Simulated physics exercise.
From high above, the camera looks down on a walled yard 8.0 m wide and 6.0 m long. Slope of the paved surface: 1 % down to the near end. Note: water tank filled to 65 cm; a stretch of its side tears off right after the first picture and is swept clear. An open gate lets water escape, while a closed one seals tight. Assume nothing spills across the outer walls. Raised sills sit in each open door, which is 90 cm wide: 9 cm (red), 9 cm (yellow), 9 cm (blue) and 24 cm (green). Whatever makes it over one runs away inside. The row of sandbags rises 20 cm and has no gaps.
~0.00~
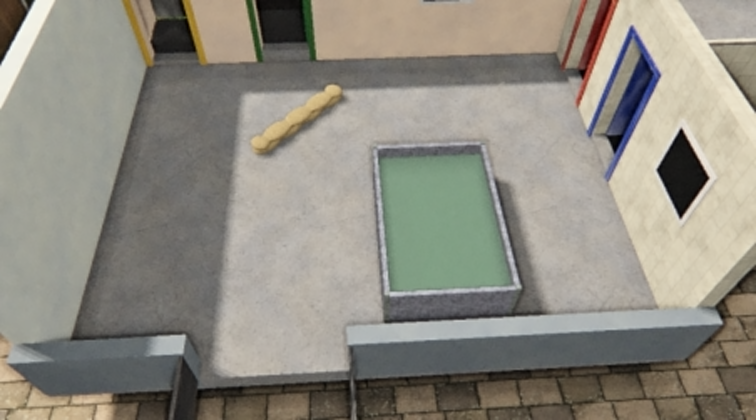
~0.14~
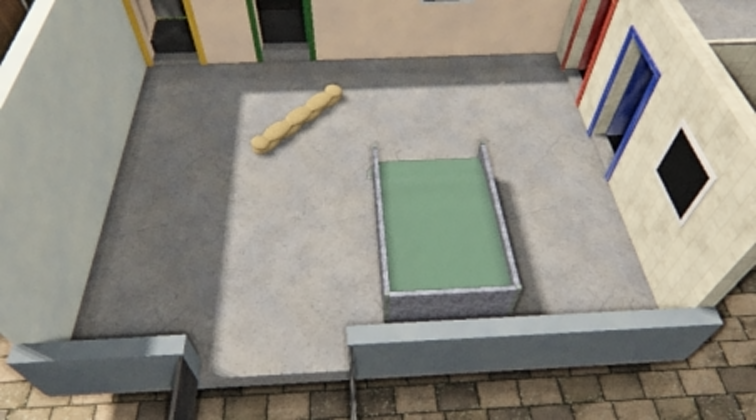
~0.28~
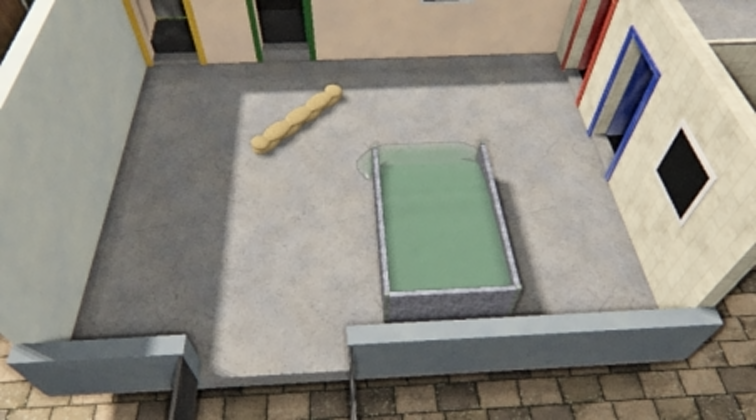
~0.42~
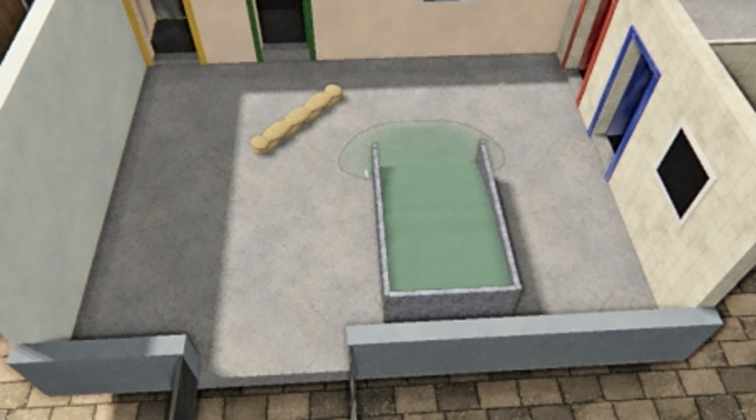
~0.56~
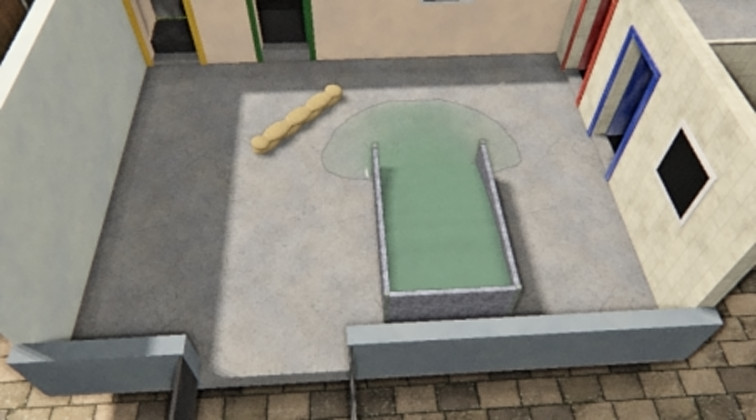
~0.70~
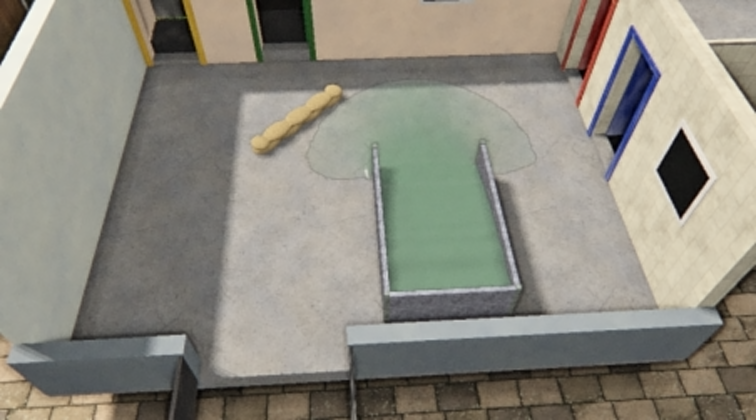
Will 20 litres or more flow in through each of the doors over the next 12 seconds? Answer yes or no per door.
Red door: Yes, yellow door: No, blue door: No, green door: No.
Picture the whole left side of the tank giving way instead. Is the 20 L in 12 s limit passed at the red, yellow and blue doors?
Door by door - red: Within bounds, yellow: Out of bounds, blue: Within bounds.
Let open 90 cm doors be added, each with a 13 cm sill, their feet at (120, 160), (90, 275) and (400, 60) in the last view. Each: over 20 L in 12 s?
First doorway falls short, second falls short, third gets there.
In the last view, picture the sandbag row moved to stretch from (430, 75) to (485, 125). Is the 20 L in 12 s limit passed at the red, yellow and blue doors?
So then red is beyond it, yellow is beyond it and blue is inside it.
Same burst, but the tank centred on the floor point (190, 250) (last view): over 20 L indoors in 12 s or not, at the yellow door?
Against the limit, the yellow door gets more than that.
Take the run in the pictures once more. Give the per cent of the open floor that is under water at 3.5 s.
About 50 per cent.
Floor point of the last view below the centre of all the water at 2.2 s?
The water's centre is around (427, 149).
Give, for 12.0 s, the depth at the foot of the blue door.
4.0 cm.
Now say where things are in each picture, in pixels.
The first frame shows the water tank at (439, 214) is whole and still, 65 cm deep.
In the second frame, the front is at (370, 177), 0.9 m from the gap on the water tank's far side; 0.3 m2 of floor is under water; 65 cm left at the back of the water tank.
In the third frame, the front is at (362, 166), 1.1 m from the gap on the water tank's far side; 1.1 m2 of floor is under water; 65 cm left at the back of the water tank.
In the fourth frame, water pours out on the water tank's far side and has run 1.4 m, to (354, 145); typically 9 cm deep outside, 65 cm at the water tank's back.
In the fifth frame, water pours out on the water tank's far side and has run 1.8 m, to (385, 105); typically 7 cm deep outside, 65 cm at the water tank's back.
In the sixth frame, water pours out on the water tank's far side and has run 2.4 m, to (427, 82); typically 6 cm deep outside, 63 cm at the water tank's back.
After 1.4 s water covers 25 % of the floor and is deepest (30 cm) near (402, 60); red door not reached, yellow door not reached, blue door not reached, green door not reached.
After 2.2 s water covers 30 % of the floor and is deepest (34 cm) near (392, 61); red door 9 cm at the sill, 0 L in, yellow door not reached, blue door not reached, green door 8 cm at the sill, 0 L in.
After 3.5 s water covers 50 % of the floor and is deepest (28 cm) near (548, 56); red door 20 cm at the sill, 34 L in, yellow door 3 cm at the sill, 0 L in, blue door 4 cm at the sill, 0 L in, green door 10 cm at the sill, 0 L in.
After 7.0 s water covers 90 % of the floor and is deepest (16 cm) near (589, 339); red door 10 cm at the sill, 121 L in, yellow door 7 cm at the sill, 3 L in, blue door 8 cm at the sill, 0 L in, green door 3 cm at the sill, 0 L in.
After 12.0 s water covers 95 % of the floor and is deepest (12 cm) near (668, 334); red door 3 cm at the sill, 122 L in, yellow door 2 cm at the sill, 3 L in, blue door 4 cm at the sill, 1 L in, green door 2 cm at the sill, 0 L in.
